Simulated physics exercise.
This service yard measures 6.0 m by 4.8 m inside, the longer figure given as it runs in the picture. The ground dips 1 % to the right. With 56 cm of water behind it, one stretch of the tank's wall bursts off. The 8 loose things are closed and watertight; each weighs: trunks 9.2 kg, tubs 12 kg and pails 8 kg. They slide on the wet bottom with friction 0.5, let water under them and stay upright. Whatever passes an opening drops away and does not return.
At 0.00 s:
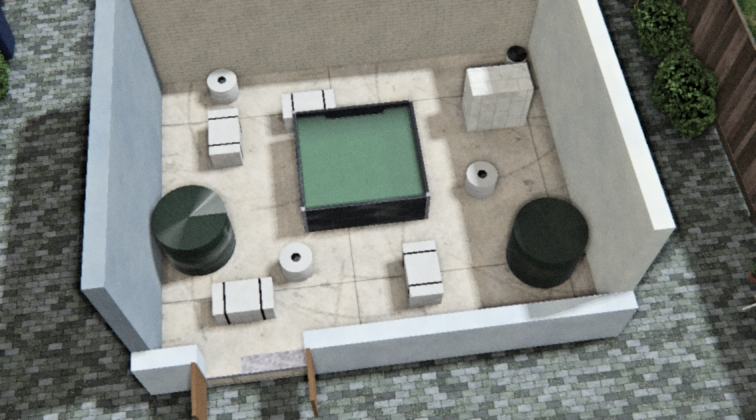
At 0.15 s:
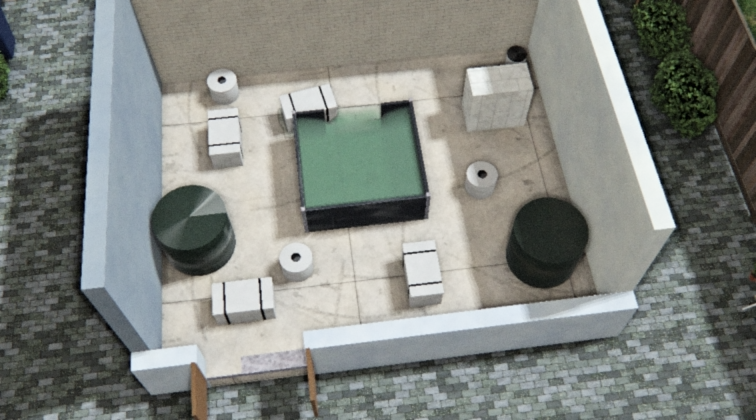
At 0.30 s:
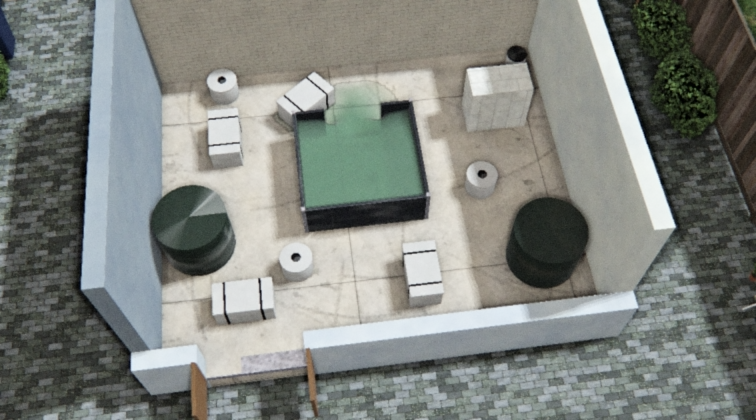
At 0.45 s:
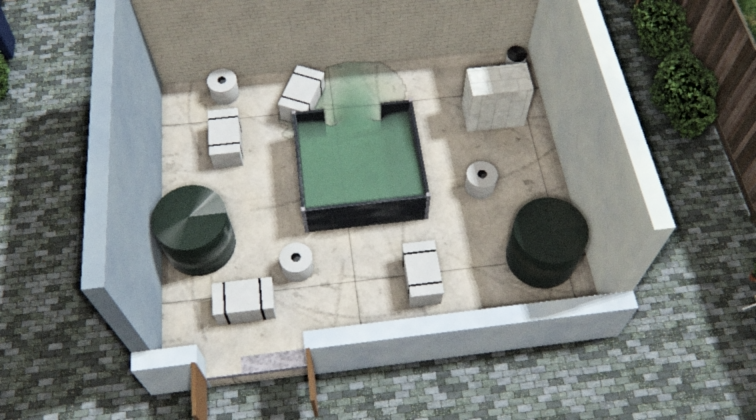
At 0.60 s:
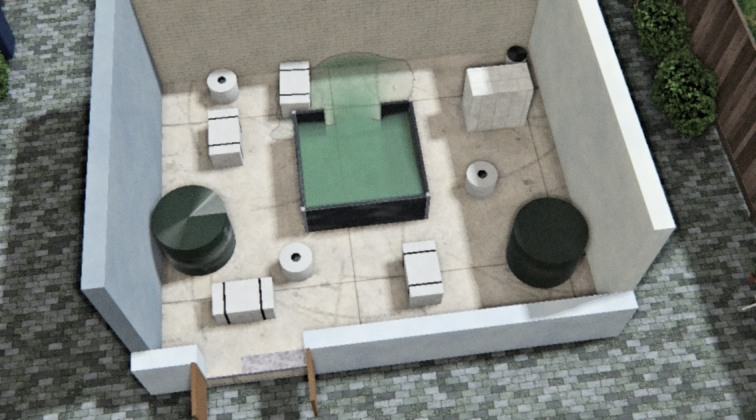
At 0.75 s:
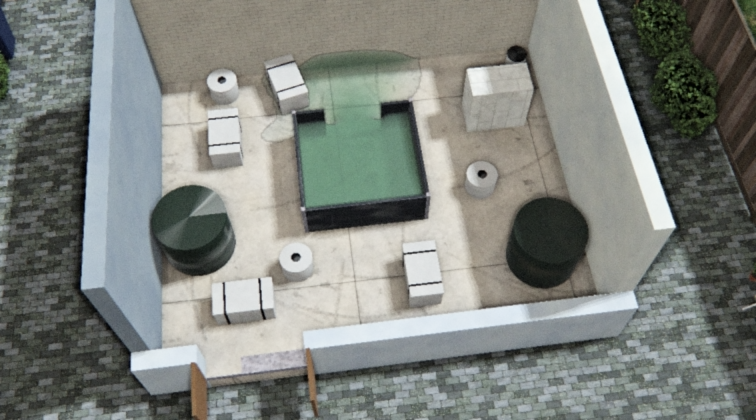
Water burst through the back wall of a dark-sided tank in a walled yard and spread in a greenish pool behind it, turning and nudging one strapped white trunk leftward while everything else stayed put.
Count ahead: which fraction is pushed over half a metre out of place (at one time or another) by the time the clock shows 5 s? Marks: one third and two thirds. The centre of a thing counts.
That comes to between one and two thirds.
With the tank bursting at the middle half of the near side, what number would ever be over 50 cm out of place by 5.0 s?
In that case 2 of them.
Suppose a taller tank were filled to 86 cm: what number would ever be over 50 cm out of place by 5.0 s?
In that case 5 of them.
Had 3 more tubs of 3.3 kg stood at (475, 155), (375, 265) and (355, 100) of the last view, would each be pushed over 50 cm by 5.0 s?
In turn: Less, less, past it.
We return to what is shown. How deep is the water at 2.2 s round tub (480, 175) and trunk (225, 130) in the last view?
About 0 and 2 cm.
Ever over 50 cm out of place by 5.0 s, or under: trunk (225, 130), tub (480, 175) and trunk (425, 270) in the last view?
In turn: Past it, short of it, less.
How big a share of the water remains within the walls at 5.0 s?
Some 100 per cent remains.
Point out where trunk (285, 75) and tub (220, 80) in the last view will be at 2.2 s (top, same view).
Around (237, 106) and (179, 102).
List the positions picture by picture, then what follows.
The first picture shows a trunk at (308, 103) rests on the ground; a trunk at (223, 131), on the bottom; 2.7 m2 under water; 0 of 8 have shifted.
The second picture shows a trunk at (308, 101), on the bottom, 4 cm from its start; a trunk at (223, 131), on the bottom; 3.2 m2 under water; 0 of 8 have shifted.
The third picture shows a trunk at (305, 95) rests on the ground, 17 cm from its start; a trunk at (223, 131), on the bottom; 3.8 m2 under water; 1 of 8 have shifted.
The fourth picture shows a trunk at (301, 88) rests on the ground, 31 cm from its start; a trunk at (223, 131) rests on the ground; 4.6 m2 under water; 1 of 8 have shifted.
The fifth picture shows a trunk at (294, 82) rests on the ground, 47 cm from its start; a trunk at (223, 131) rests on the ground; 5.1 m2 under water; 1 of 8 have shifted.
The sixth picture shows a trunk at (285, 77) rests on the ground, 64 cm from its start; a trunk at (223, 131) rests on the ground; 5.4 m2 under water; 1 of 8 have shifted.
After 1.1 s 1 of 8 are over 50 cm from their spots; 0 afloat.
After 2.2 s 2 of 8 are over 50 cm from their spots; 2 afloat.
After 3.5 s 4 of 8 are over 50 cm from their spots; 1 afloat.
After 5.0 s 4 of 8 are over 50 cm from their spots, and 4 have been at some point; 3 afloat.
